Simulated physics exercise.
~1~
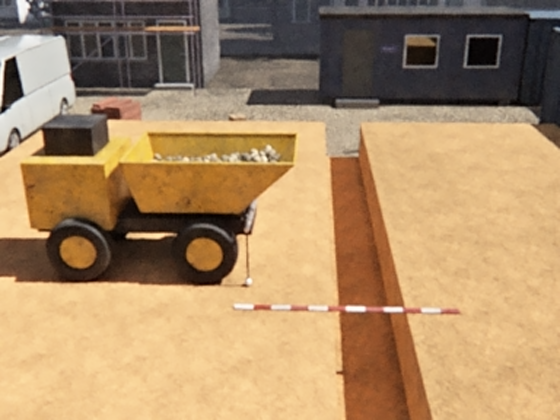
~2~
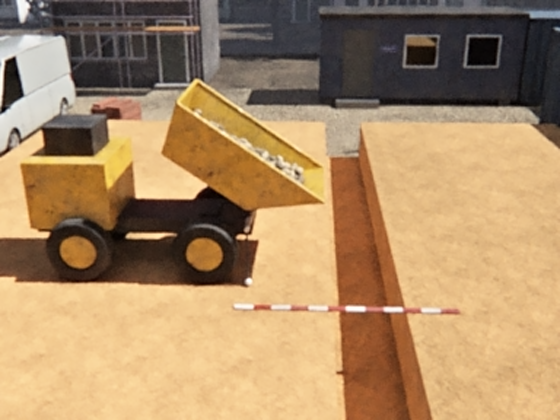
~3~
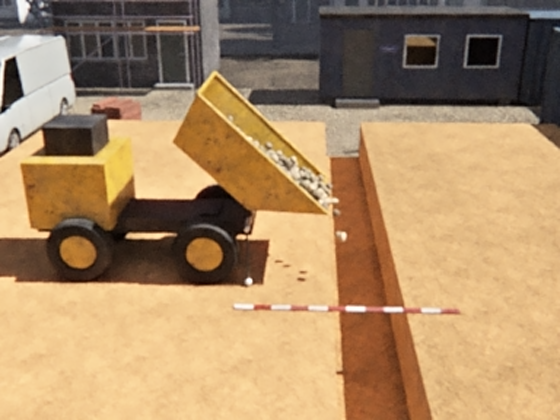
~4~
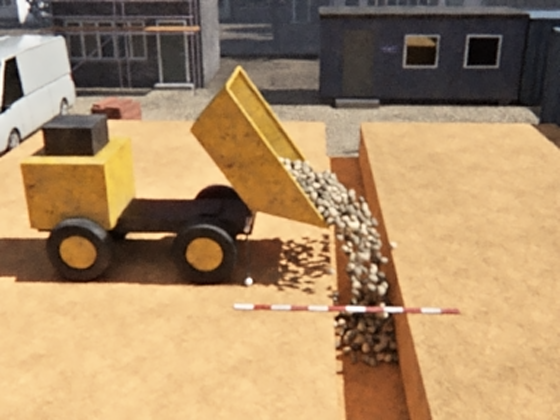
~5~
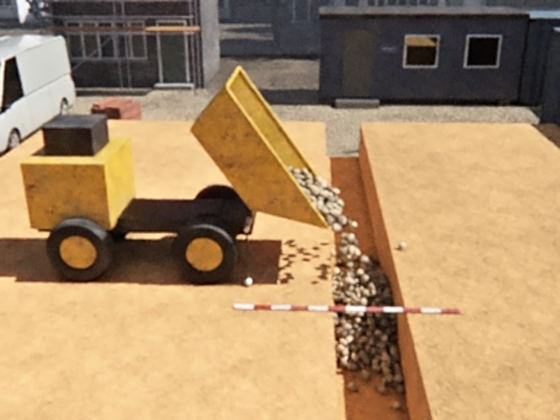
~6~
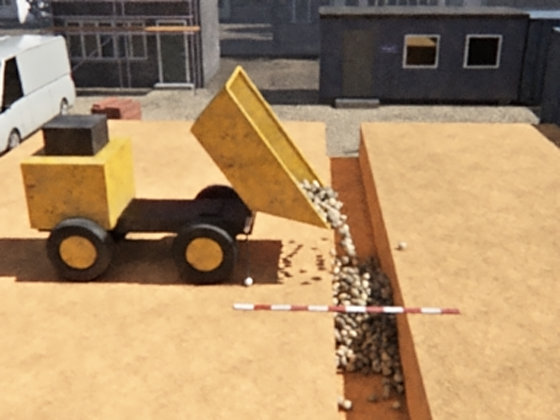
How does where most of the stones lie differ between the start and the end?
At the start the stones are all in the dumper's level skip. By the end most of them lie in the trench to the right, with some still near the lip of the raised skip.
